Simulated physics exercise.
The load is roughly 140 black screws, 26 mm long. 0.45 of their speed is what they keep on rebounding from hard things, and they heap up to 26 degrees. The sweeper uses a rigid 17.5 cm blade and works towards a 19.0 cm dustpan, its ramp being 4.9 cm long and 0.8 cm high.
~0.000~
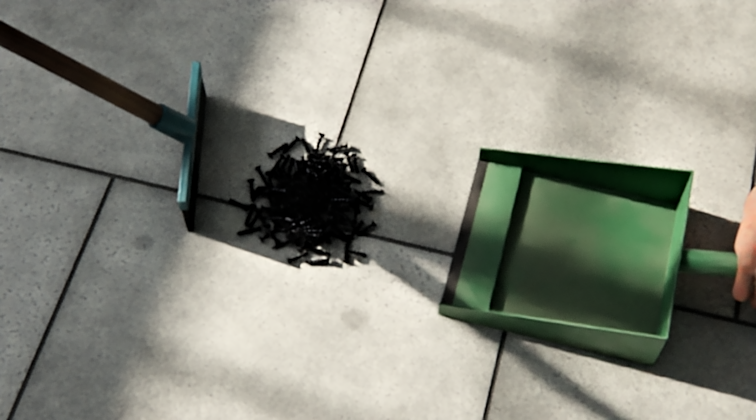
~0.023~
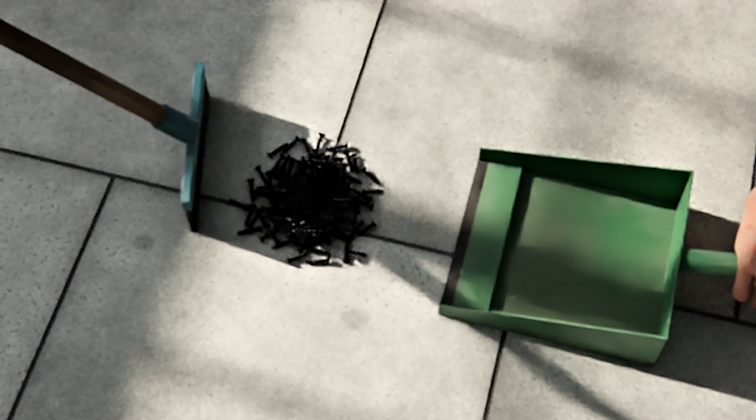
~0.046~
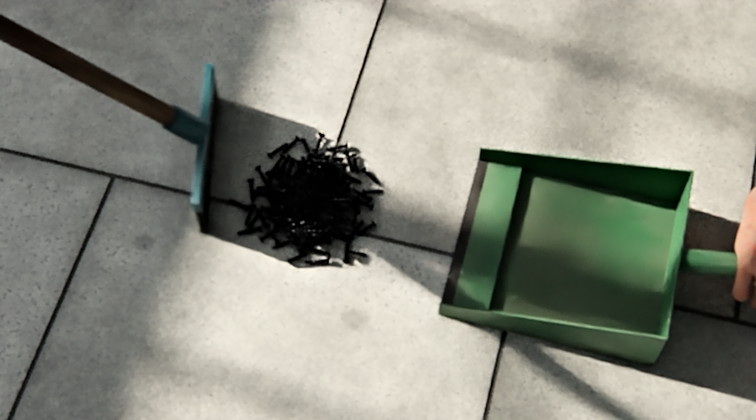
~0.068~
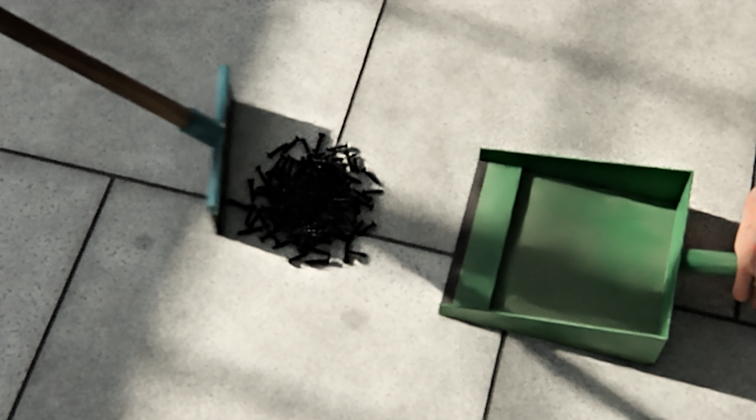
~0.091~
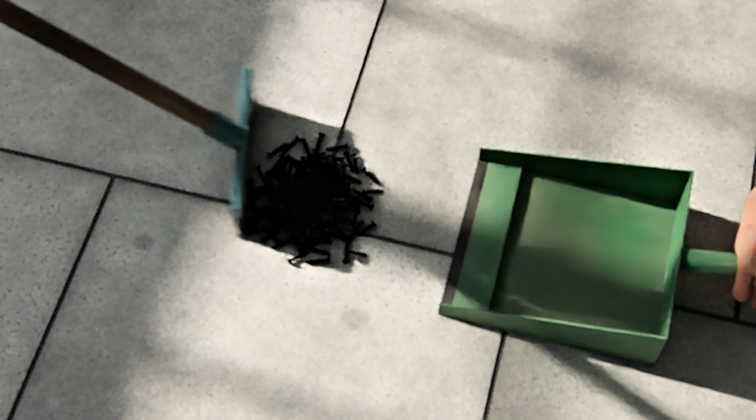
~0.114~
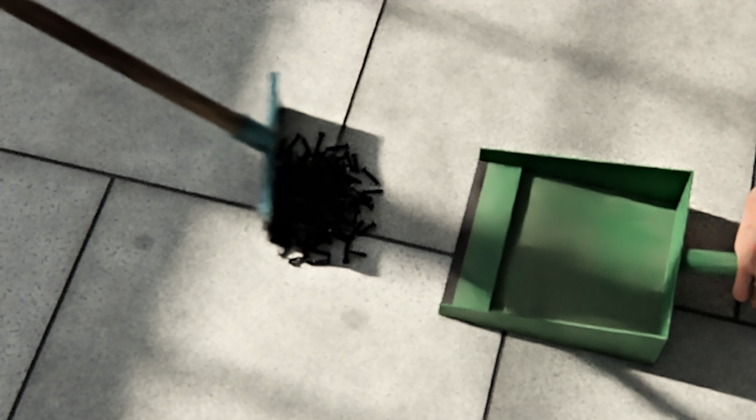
Pale stone paving slabs with dark joints, crossed by soft shadows, are seen from above by a camera that stays still. A heap of small black screws lies near the middle, between a teal blade on a brown wooden handle at left and a green dustpan at right, its handle held by a hand. The blade slides rightward, slowly and then faster, meeting the heap and pushing its left side inward while the dustpan stays put.
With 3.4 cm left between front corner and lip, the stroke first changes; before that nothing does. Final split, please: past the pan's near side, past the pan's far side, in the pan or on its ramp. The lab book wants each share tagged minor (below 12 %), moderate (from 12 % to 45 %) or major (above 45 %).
Near side: My money's on a low share. Far side: My money's on a medium-sized share. Pan: My money's on a high share.
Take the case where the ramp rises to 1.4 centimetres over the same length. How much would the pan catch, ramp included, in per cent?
Estimate with the new ramp: Some 55 in a hundred.
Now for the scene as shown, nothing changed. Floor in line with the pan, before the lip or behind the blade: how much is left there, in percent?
Some 20 per cent end up there.
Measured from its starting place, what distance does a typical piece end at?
Around 22 centimetres.
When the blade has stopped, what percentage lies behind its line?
5 %.
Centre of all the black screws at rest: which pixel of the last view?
About (518, 210).
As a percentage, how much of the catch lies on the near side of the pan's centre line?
I'd put it at around 30 per cent.
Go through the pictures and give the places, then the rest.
In the first picture, blade from (184, 204) to (197, 71), moved 0.0 cm, 0 of the pieces shifted so far; middle of the pieces at (312, 200); pan at (580, 262).
In the second picture, blade from (187, 205) to (201, 71), moved 0.4 cm, 0 of the pieces shifted so far; middle of the pieces at (312, 200).
In the third picture, blade from (197, 206) to (210, 73), moved 1.4 cm, 0 of the pieces shifted so far; middle of the pieces at (312, 200).
In the fourth picture, blade from (213, 208) to (225, 74), moved 3.1 cm, 0 of the pieces shifted so far; middle of the pieces at (312, 200).
In the fifth picture, blade from (237, 211) to (247, 77), moved 5.5 cm, 4 of the pieces shifted so far; middle of the pieces at (312, 200).
In the sixth picture, blade from (266, 215) to (274, 80), moved 8.6 cm, 68 of the pieces shifted so far; middle of the pieces at (313, 199); pan at (580, 262). Its pace works out near 1.34 m/s, heading 6 degrees away from the viewer's side.
Then, at 0.19 s, middle of the blade 11 cm from the lip; 0 % over the lip, far side 5 %, near side 0 %.
Then, at 0.24 s, middle of the blade 7 cm from the lip; 0 % over the lip, far side 10 %, near side 5 %.
After 0.43 s, middle of the blade 6 cm from the lip; 60 % over the lip, far side 15 %, near side 5 %.
In the end, at 1.6 s, near side 5 %, far side 15 %, pan 60 %, in front of the lip or behind the blade 20 %.
